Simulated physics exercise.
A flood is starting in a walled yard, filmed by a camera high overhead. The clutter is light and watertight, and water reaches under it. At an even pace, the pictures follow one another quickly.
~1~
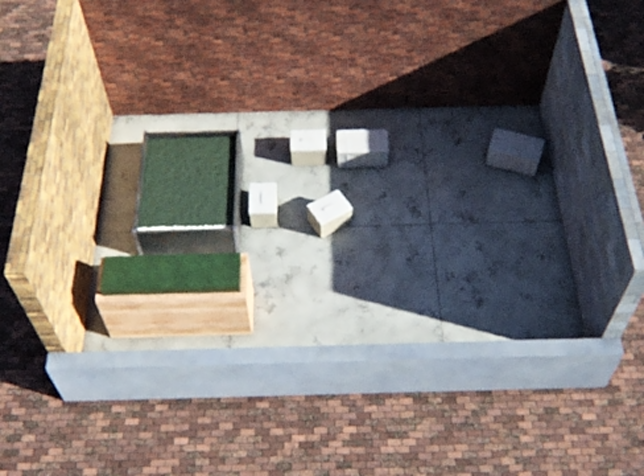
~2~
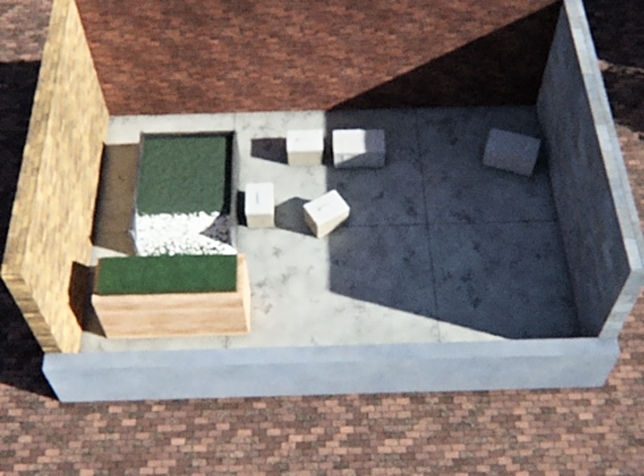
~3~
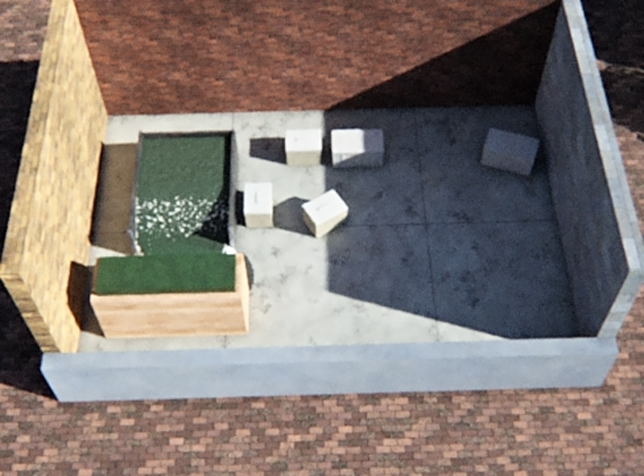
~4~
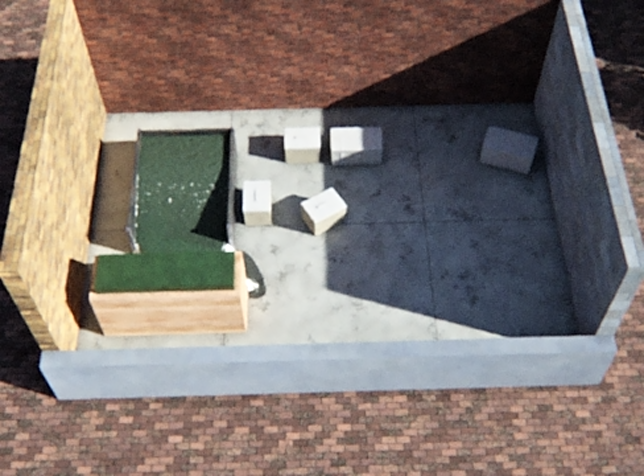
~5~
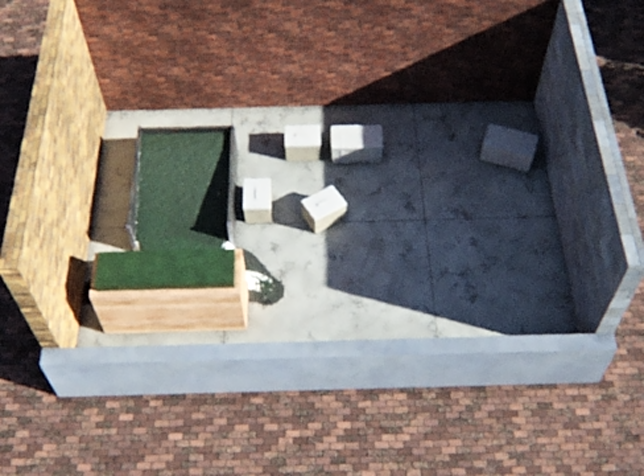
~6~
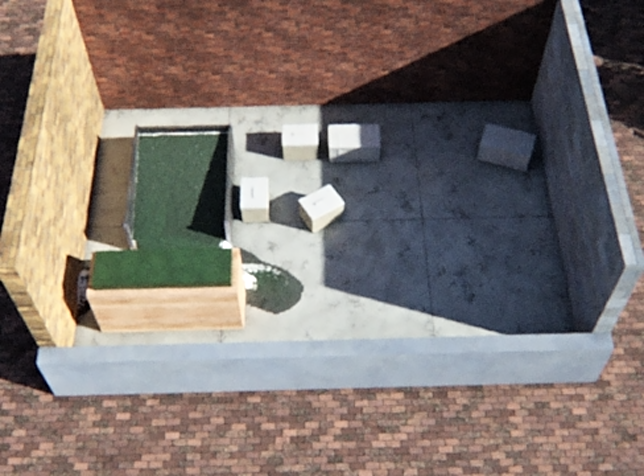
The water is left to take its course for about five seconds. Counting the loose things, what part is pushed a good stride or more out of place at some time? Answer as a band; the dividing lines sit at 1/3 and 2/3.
Less than 1/3.
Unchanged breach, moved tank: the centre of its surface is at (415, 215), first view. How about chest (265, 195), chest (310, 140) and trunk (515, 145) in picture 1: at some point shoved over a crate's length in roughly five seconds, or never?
Not far, Not far, Far enough.
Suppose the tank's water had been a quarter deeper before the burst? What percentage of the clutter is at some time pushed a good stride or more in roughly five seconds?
0 per cent or so.
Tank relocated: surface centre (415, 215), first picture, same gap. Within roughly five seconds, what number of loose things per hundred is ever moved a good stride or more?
I'd estimate around 20 percent.
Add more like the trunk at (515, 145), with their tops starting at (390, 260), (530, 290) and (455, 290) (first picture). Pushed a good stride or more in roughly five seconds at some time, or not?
Sequence: Travels that far, doesn't go far, travels that far.
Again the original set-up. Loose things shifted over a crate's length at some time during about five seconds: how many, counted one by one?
You get 0.
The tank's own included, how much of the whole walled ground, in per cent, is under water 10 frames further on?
50 %.
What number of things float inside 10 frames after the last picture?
0 in all.
A moment on, 0 of 5 are well off their spots; 0 afloat.
Next, 0 of 5 are well off their spots; 0 afloat.
Later, 0 of 5 are well off their spots; 0 afloat.
In the end, 0 of 5 are well off their spots, and 0 have been at some point; 0 afloat.
